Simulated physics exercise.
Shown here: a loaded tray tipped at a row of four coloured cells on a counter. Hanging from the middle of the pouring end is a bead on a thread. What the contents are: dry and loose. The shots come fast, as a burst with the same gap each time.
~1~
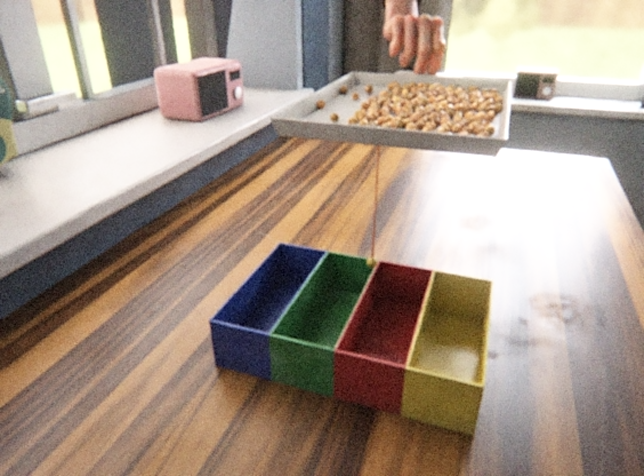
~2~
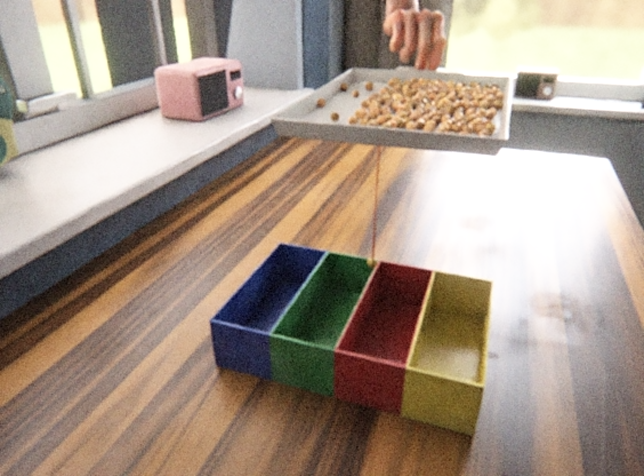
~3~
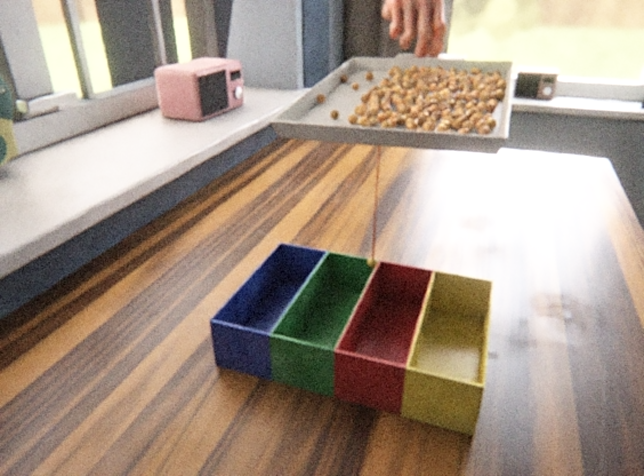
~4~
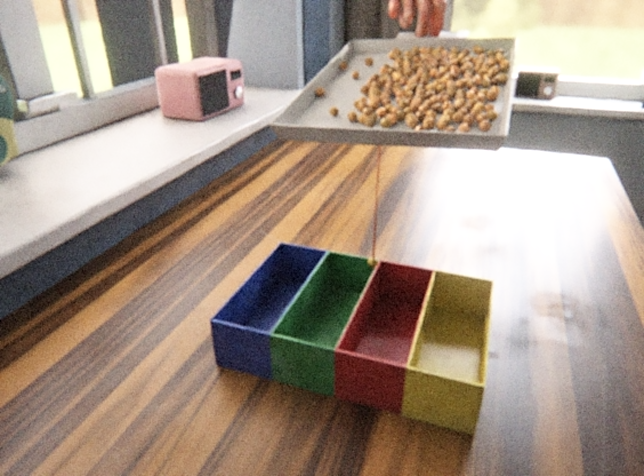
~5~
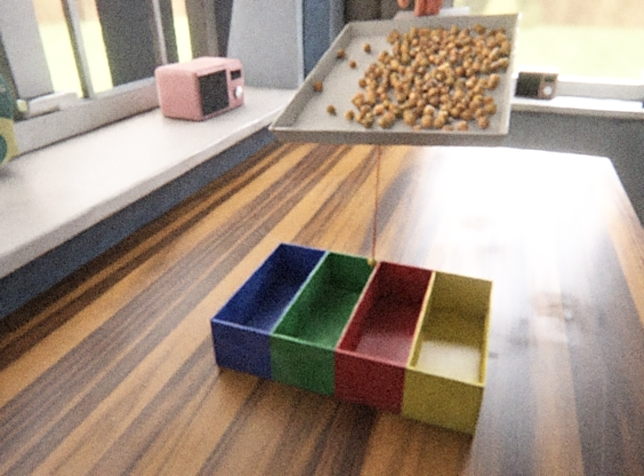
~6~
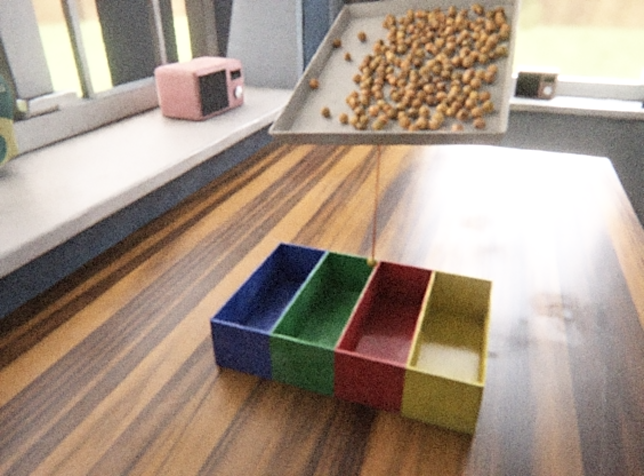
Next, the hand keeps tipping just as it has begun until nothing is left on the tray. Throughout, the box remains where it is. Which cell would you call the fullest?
I would call the blue cell the fullest.
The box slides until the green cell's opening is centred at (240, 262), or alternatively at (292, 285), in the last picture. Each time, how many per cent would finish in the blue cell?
That makes 0 per cent, followed by 30 per cent.
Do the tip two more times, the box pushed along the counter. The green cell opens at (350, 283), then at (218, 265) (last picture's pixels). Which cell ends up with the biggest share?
That blue cell, then red.
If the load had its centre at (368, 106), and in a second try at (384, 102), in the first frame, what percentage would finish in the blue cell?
From the first start you get 50 in a hundred, from the second 50 in a hundred.
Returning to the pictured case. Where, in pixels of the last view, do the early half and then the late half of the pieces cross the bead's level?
(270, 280), then (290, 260).
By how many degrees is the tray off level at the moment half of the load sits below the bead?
Roughly 80 degrees of turn.
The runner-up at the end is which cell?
Second comes the green one.
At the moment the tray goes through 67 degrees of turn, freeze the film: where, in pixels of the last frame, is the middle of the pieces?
I'd put the middle of the pieces at roughly (311, 156).
Soon, tray tipped steeply; about half on the tray; a small part in the blue cell; a stray few in the red cell; a stray few in the green cell; about half falling or outside the box.
A while on, tray tipped past a quarter turn; a stray few on the tray; about a third in the blue cell; about a quarter in the green cell; a small part in the red cell; about a third falling or outside the box.
Towards the end, tray tipped past a quarter turn; about half in the blue cell; about a quarter in the green cell; a small part in the red cell; about a quarter falling or outside the box.
Finally, tray tipped past a quarter turn; about half in the blue cell; about a quarter in the green cell; a small part in the red cell; none in the yellow cell; about a quarter outside the box.
